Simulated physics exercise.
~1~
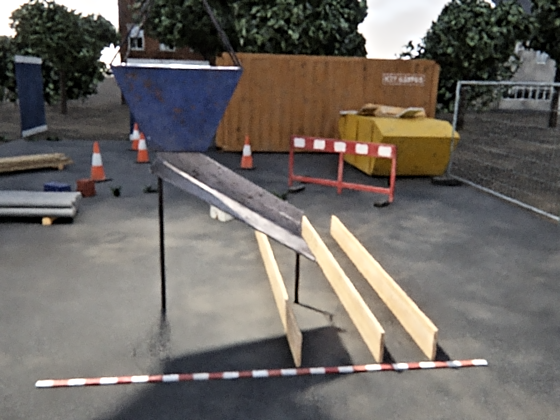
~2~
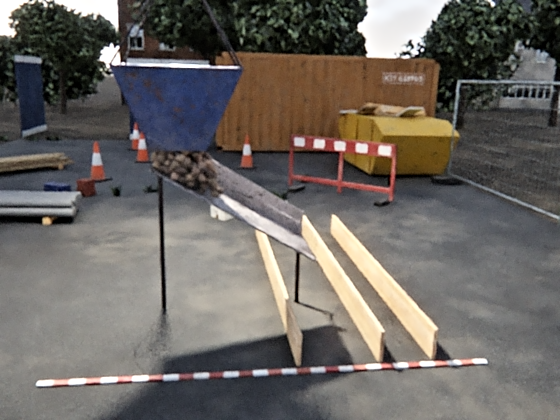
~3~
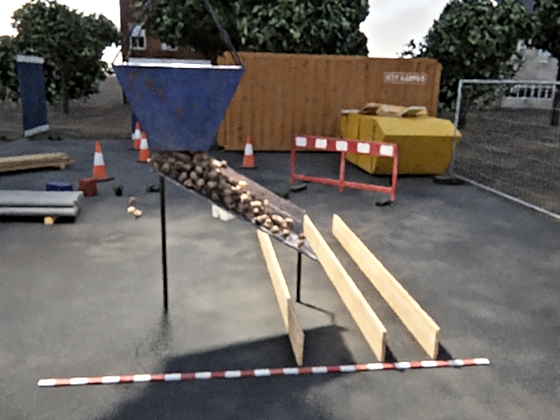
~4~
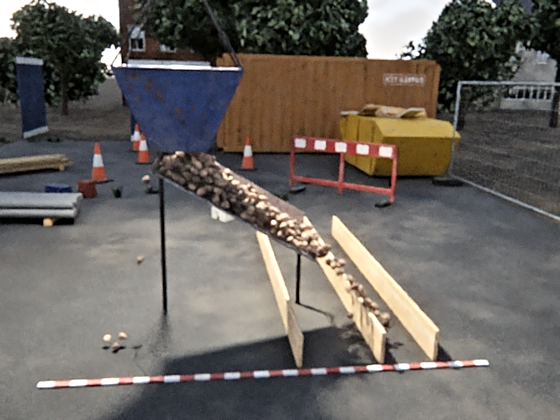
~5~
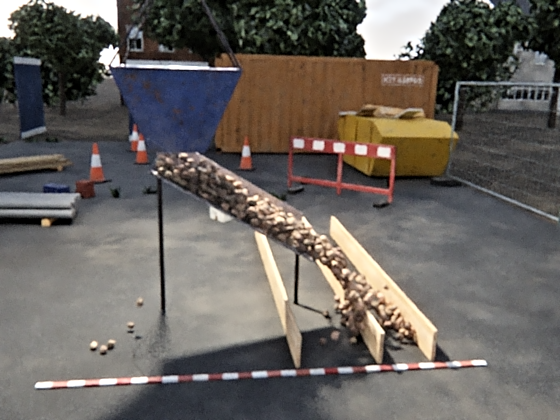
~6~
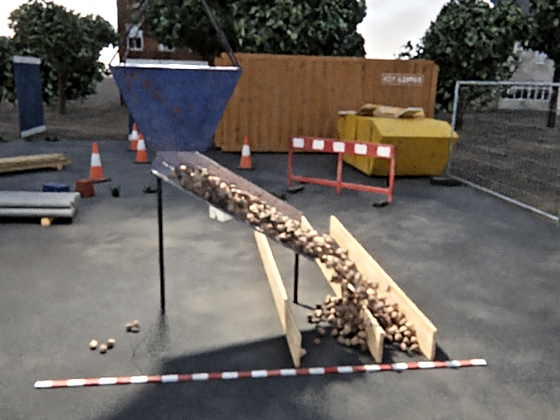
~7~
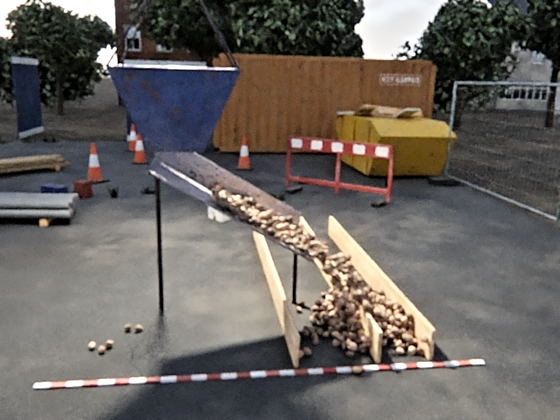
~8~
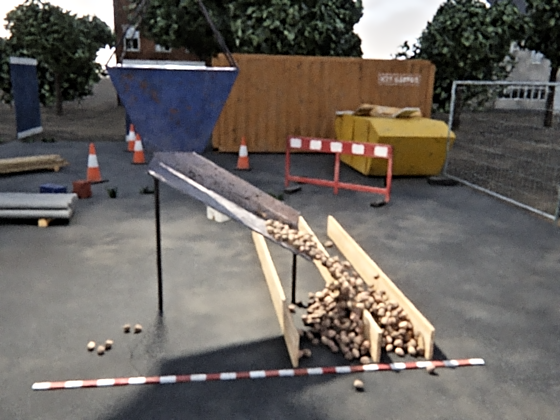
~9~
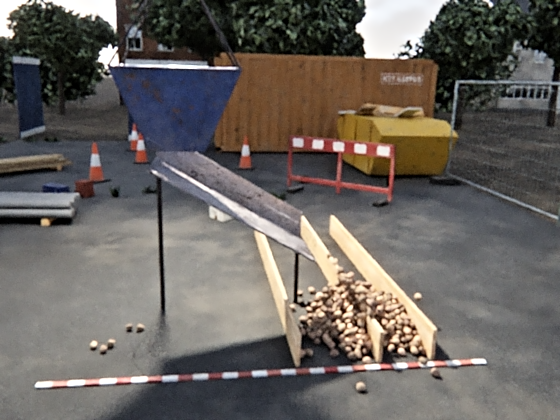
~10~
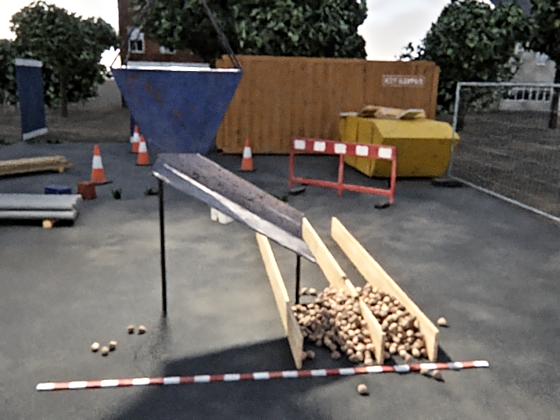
In a paved yard with traffic cones and a yellow skip, brown cobbles dropped from a blue container onto a sloping steel chute, slid down to the right, and piled up between three wooden boards, filling both bays while a few stones lay scattered outside.
